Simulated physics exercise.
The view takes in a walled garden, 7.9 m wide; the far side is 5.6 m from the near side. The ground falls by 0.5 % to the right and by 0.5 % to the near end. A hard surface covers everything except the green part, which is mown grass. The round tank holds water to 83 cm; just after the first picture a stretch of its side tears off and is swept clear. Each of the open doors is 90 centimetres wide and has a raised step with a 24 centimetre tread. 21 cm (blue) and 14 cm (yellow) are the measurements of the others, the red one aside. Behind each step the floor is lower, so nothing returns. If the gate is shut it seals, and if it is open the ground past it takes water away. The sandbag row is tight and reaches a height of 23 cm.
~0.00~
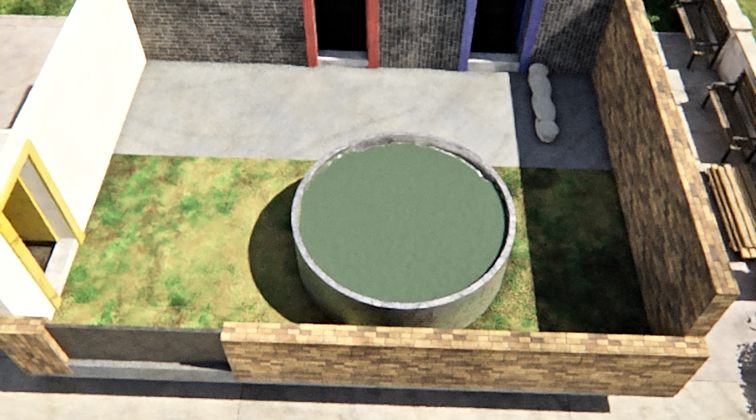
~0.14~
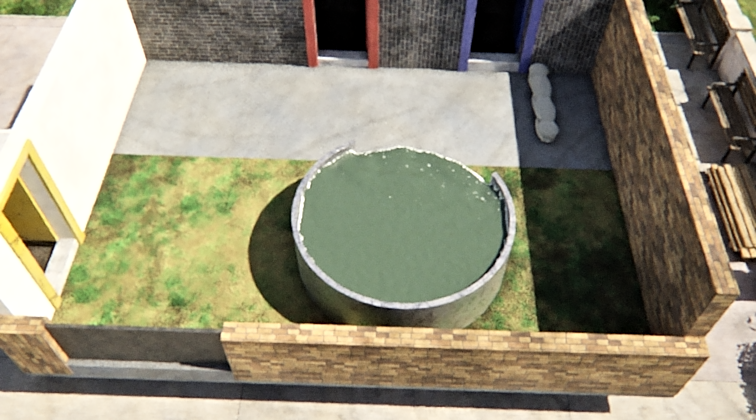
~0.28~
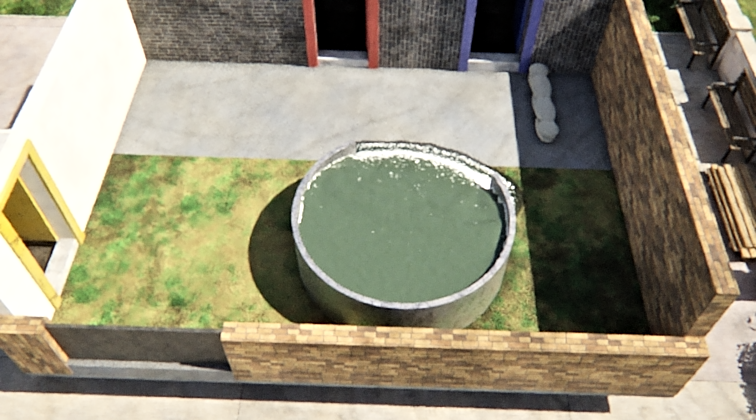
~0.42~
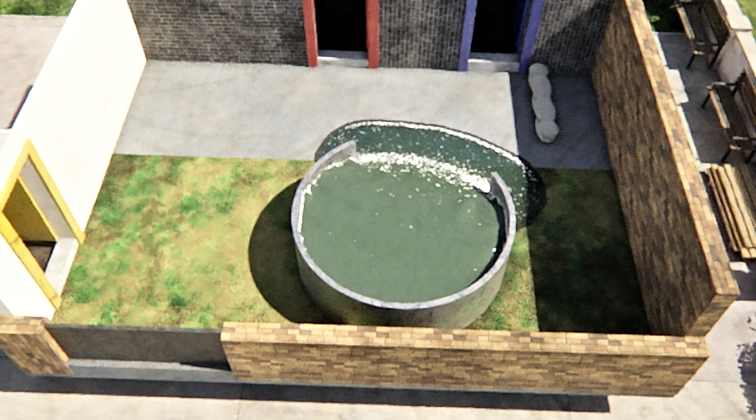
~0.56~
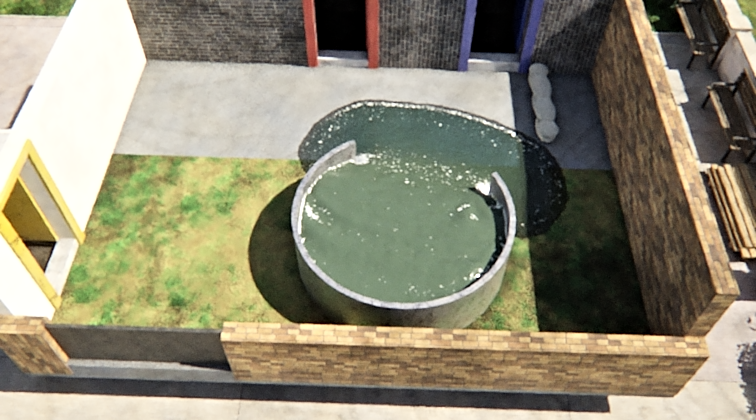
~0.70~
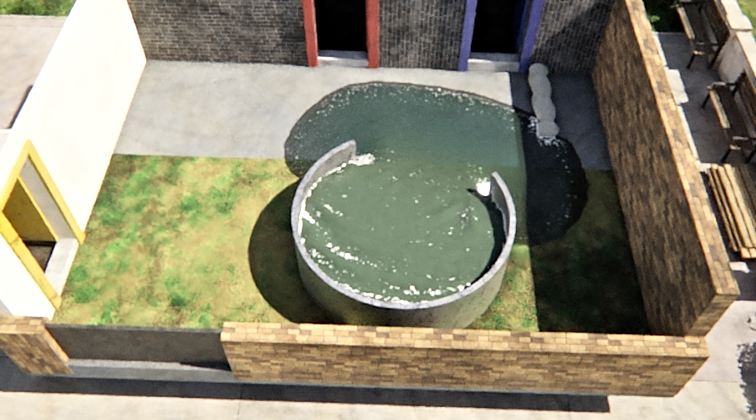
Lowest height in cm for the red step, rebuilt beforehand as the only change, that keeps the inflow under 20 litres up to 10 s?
26 cm.
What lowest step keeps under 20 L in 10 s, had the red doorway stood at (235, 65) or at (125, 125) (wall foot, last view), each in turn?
8.0 and 14.0 cm.
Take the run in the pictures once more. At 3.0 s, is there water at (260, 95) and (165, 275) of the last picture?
Taking them as asked: Awash, then spared.
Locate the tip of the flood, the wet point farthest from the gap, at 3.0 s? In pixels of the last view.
Near (147, 61).
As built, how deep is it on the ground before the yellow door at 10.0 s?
The depth there is around 12.0 cm.
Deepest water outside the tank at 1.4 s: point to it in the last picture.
Around (501, 72).
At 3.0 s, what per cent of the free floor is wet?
Approximately 55 % of it.
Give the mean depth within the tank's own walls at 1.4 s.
Averaged depth comes out at about 50 cm.
After 1.4 s water covers 40 % of the floor, deepest (56 cm) near (501, 72); 28 cm at the red door, 12 litres in over its 16 cm step.
After 3.0 s water covers 55 % of the floor, deepest (39 cm) near (501, 72); 24 cm at the red door, 98 litres in over its 16 cm step.
After 10.0 s water covers 95 % of the floor, deepest (18 cm) near (266, 354); 6 cm at the red door, 120 litres in over its 16 cm step.
At the red door as built, the water arrived by 0.9 s and peaked near 31 cm at 2.0 s.
Run again over the same 10 s with other heights there, 46 litres in over 22 cm, 6 litres over 29.5 cm. The limit of 20 litres is kept from about 26 cm up.
